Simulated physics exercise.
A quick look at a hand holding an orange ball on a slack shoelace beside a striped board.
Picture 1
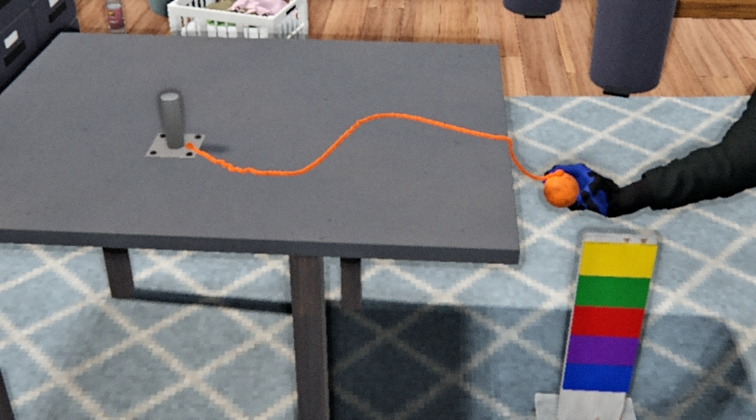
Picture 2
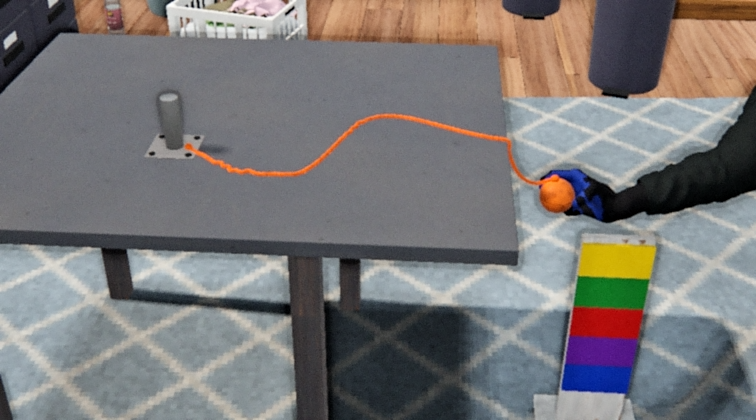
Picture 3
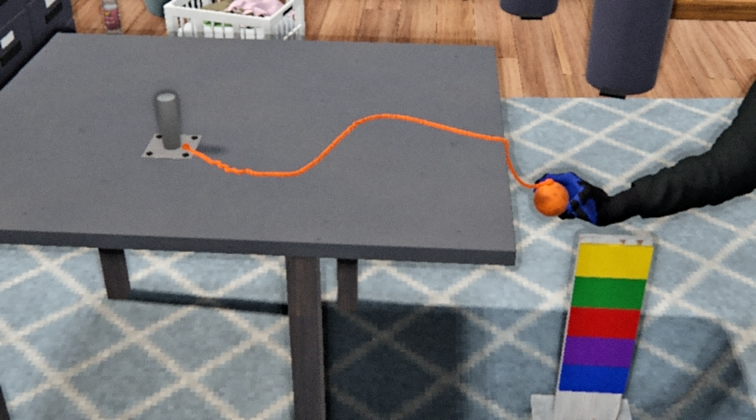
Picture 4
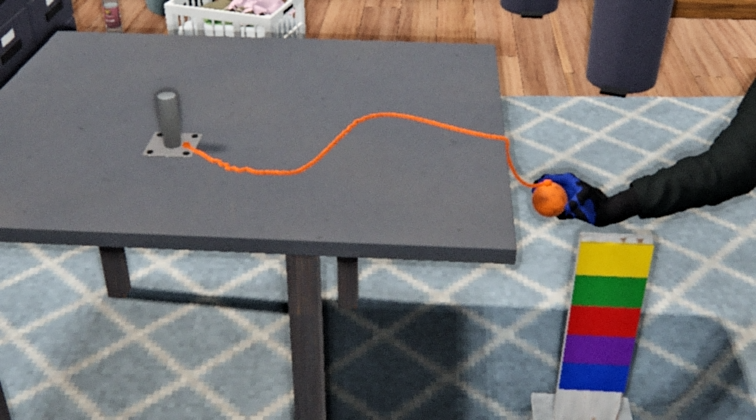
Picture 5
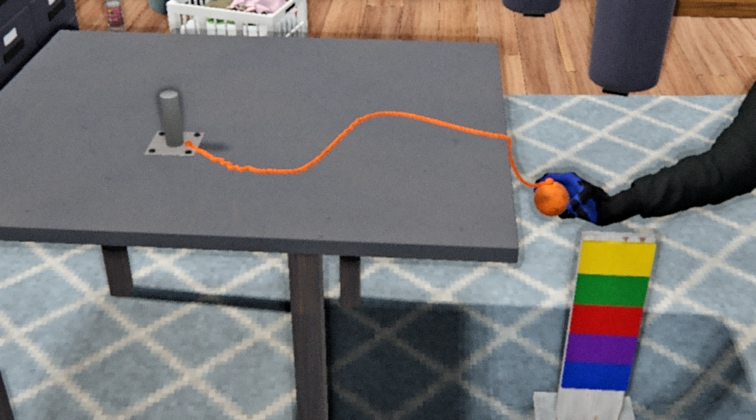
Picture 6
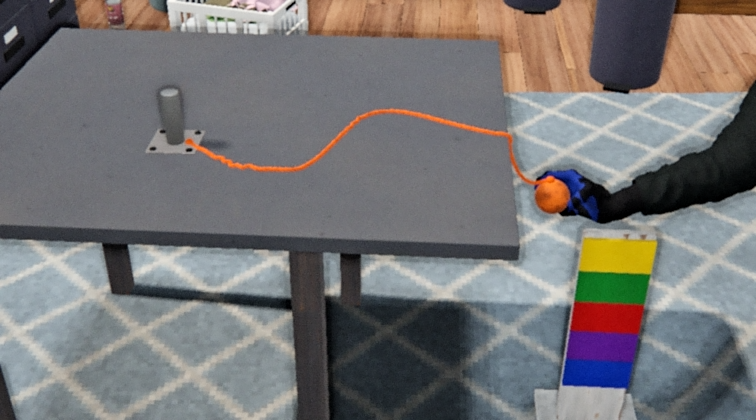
A gloved hand holds an orange ball on a slack orange cord, barely moving beside a table.
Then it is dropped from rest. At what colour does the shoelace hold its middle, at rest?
Its centre hangs level with the red band.
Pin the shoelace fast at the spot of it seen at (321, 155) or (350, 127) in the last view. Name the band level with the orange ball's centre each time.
It would be green; yellow.
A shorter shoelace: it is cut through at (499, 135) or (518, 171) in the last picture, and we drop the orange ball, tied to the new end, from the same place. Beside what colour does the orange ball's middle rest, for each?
Try by try: Yellow; green.
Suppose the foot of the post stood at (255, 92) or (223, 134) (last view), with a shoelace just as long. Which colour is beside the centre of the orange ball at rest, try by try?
Taking them in turn: Purple; purple.
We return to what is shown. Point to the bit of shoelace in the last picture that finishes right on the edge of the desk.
Near (405, 113).
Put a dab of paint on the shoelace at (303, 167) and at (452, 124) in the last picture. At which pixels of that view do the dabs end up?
Near (337, 143) and (508, 195).
Soon after, ball near (535, 303); level with red.
Then, ball near (463, 310); level with red.
Further on, ball near (506, 317); level with red.
At rest, ball near (498, 319); level with red. Its middle rests at the red band.
